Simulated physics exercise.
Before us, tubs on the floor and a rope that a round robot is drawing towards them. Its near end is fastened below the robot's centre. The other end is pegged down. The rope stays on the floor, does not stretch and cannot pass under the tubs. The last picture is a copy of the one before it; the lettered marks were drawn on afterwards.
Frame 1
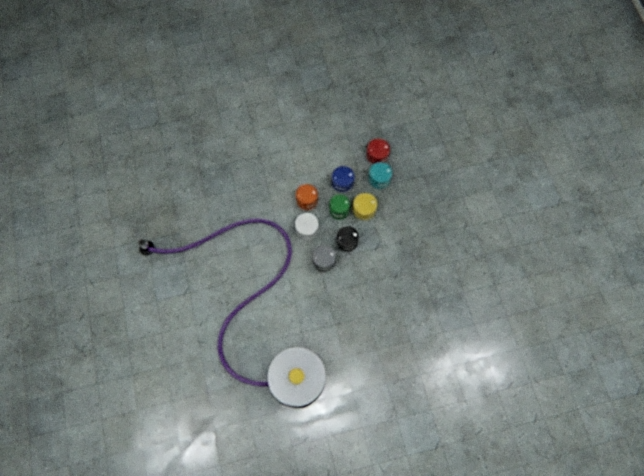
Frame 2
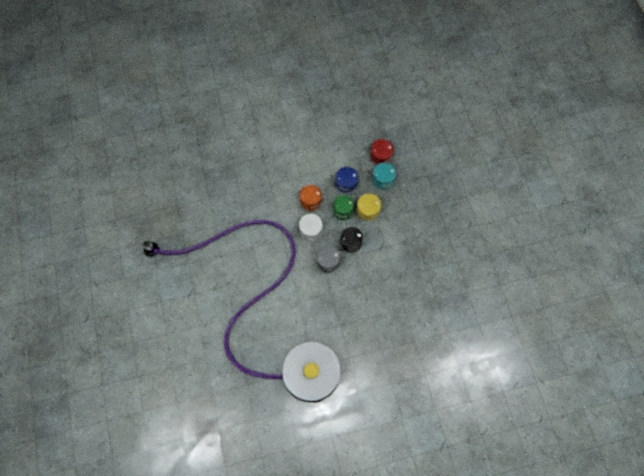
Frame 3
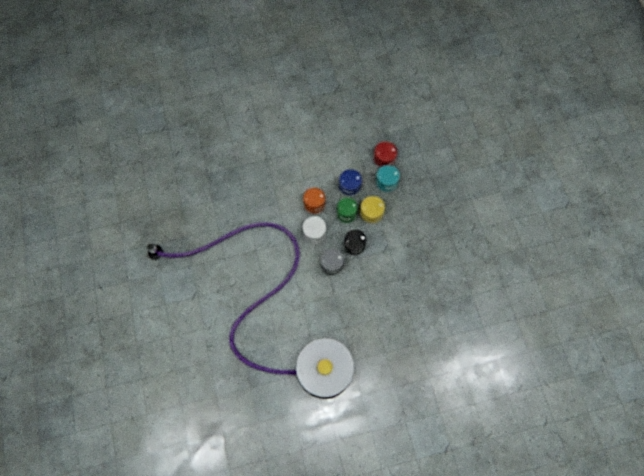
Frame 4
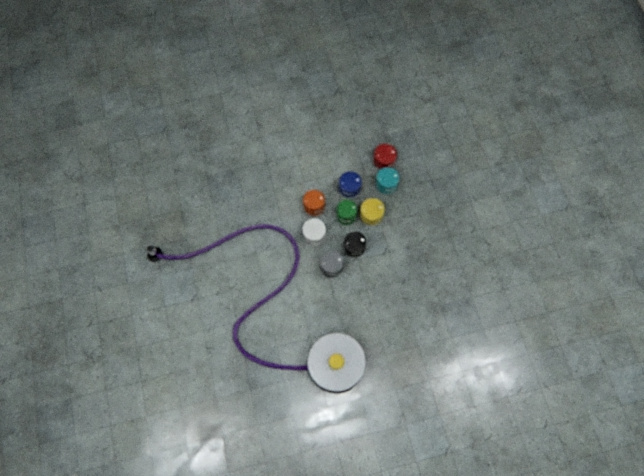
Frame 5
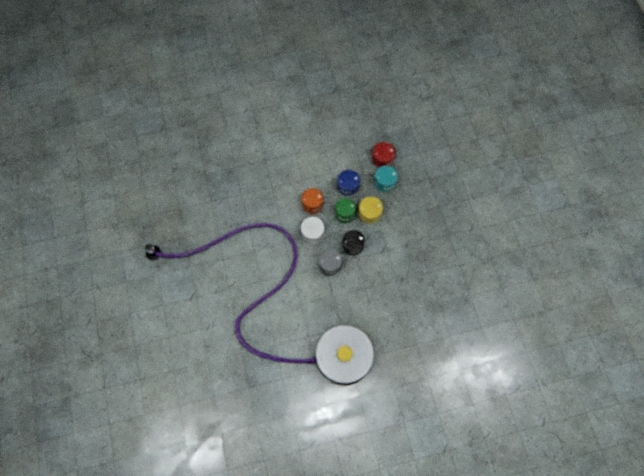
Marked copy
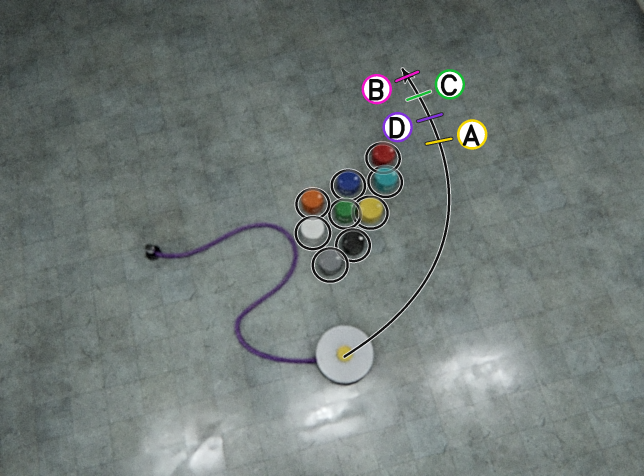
At first, a round white robot with a yellow centre sits below a cluster of colourful tubs, joined by a winding purple rope to a dark peg at left. It then glides a short way right and slightly upward, drawing the rope's lower bend along, while the tubs stay put.
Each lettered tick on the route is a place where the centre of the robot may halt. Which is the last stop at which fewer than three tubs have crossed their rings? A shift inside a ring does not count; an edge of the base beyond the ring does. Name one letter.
It can go as far as D.
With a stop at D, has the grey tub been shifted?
By then, yes.
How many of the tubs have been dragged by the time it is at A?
By then, none.
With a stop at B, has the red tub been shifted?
Yes.
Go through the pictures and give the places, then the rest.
In the first frame, blue tub (343, 179); yellow tub (365, 207); green tub (340, 207).
In the second frame, robot (312, 372); orange tub (311, 198).
In the third frame, robot (325, 368); white tub (315, 230).
In the fourth frame, robot (336, 363); peg (153, 252).
In the fifth frame, robot (345, 355); red tub (384, 155); blue tub (349, 183); yellow tub (371, 210).
On the marked copy, A at (439, 141); B at (407, 76); C at (419, 96); D at (430, 118); the route from (344, 357) via (449, 211) to (403, 69).
Taking D. A third of the way, robot (425, 282).
Two thirds of the way, robot (451, 188).
When it is over, robot (431, 113); black tub (349, 237); grey tub (327, 246); two over the rings.
As for the rest, A is within the limit but short; B has nine over the rings; C has six over the rings.
